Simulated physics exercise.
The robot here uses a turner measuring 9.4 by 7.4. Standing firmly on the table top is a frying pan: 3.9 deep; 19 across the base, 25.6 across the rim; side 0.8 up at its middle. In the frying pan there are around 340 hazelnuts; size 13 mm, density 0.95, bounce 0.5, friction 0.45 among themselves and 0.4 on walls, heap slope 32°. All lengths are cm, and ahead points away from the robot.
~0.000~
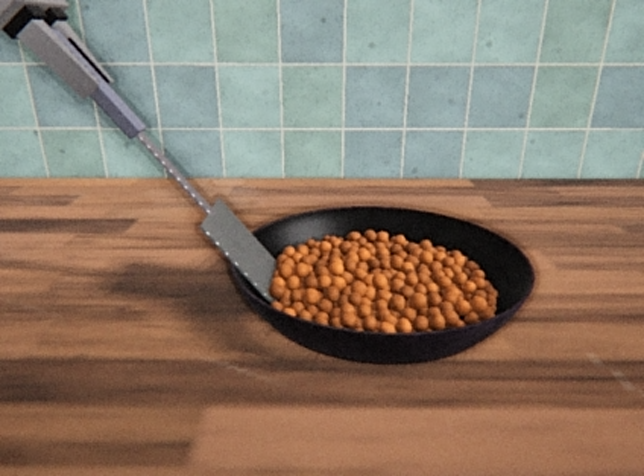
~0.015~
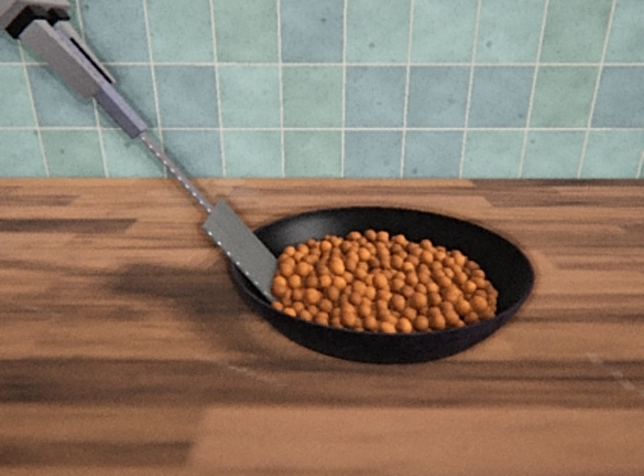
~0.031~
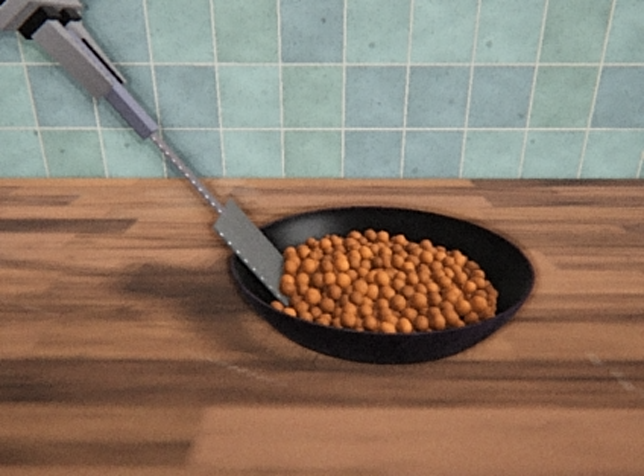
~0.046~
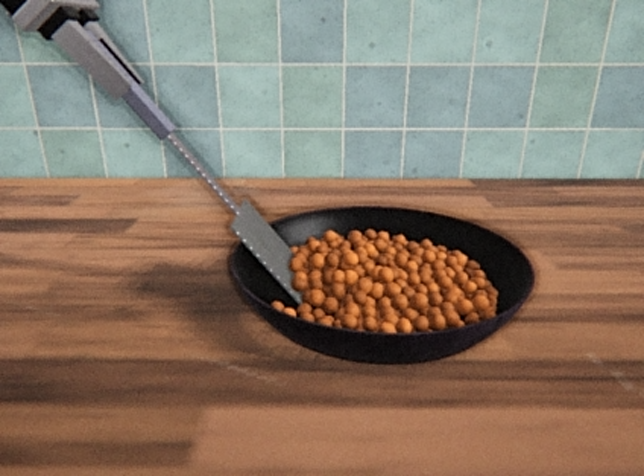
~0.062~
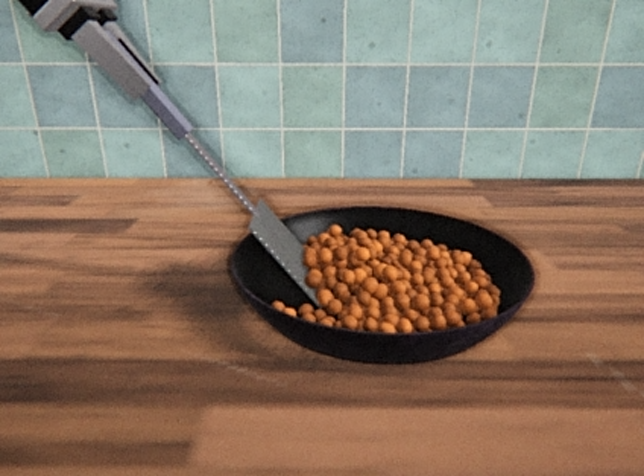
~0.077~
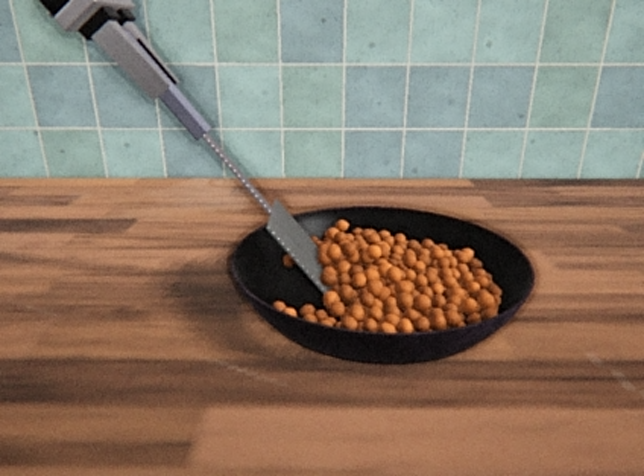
We see a robot arm holding a flat metal turner at the left side of a black pan of round brown nuts on a wooden counter; after barely moving, it slides rightward, pushing the nuts into a slightly higher heap.
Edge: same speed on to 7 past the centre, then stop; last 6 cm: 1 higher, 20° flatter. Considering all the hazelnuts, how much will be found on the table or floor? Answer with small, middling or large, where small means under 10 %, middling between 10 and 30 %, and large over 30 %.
It is small.
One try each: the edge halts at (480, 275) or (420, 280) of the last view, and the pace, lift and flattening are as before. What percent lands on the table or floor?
First try about 15 percent, second about 0 percent.
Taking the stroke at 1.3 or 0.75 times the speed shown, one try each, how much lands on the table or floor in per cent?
Roughly 5 percent for the first try, 0 percent for the second.
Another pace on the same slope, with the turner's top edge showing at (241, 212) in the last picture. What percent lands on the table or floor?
0 %.
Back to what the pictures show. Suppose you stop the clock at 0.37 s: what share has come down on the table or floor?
Some 5 per cent of the load.
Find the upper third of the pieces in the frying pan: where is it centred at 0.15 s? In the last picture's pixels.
The middle sits at approx. (421, 260).
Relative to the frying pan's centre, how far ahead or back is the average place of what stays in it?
Ahead of centre, near 4.5 centimetres.
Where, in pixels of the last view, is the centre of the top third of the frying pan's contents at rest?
I'd say around pixel (469, 259).
After 0.11 s, sloping 52°, highest piece 6 above the table; 342 in the frying pan.
After 0.15 s, sloping 44°, highest piece 6 above the table; 342 in the frying pan.
After 0.37 s, sloping 32°, highest piece 5 above the table; 328 in the frying pan, 13 on the table or floor, 1 on the blade or in flight.
After 1.42 s, sloping 32°, highest piece 5 above the table; 328 in the frying pan, 14 on the table or floor.
In the end, 328 in the frying pan, 14 on the table or floor. That is 4 % on the table or floor.
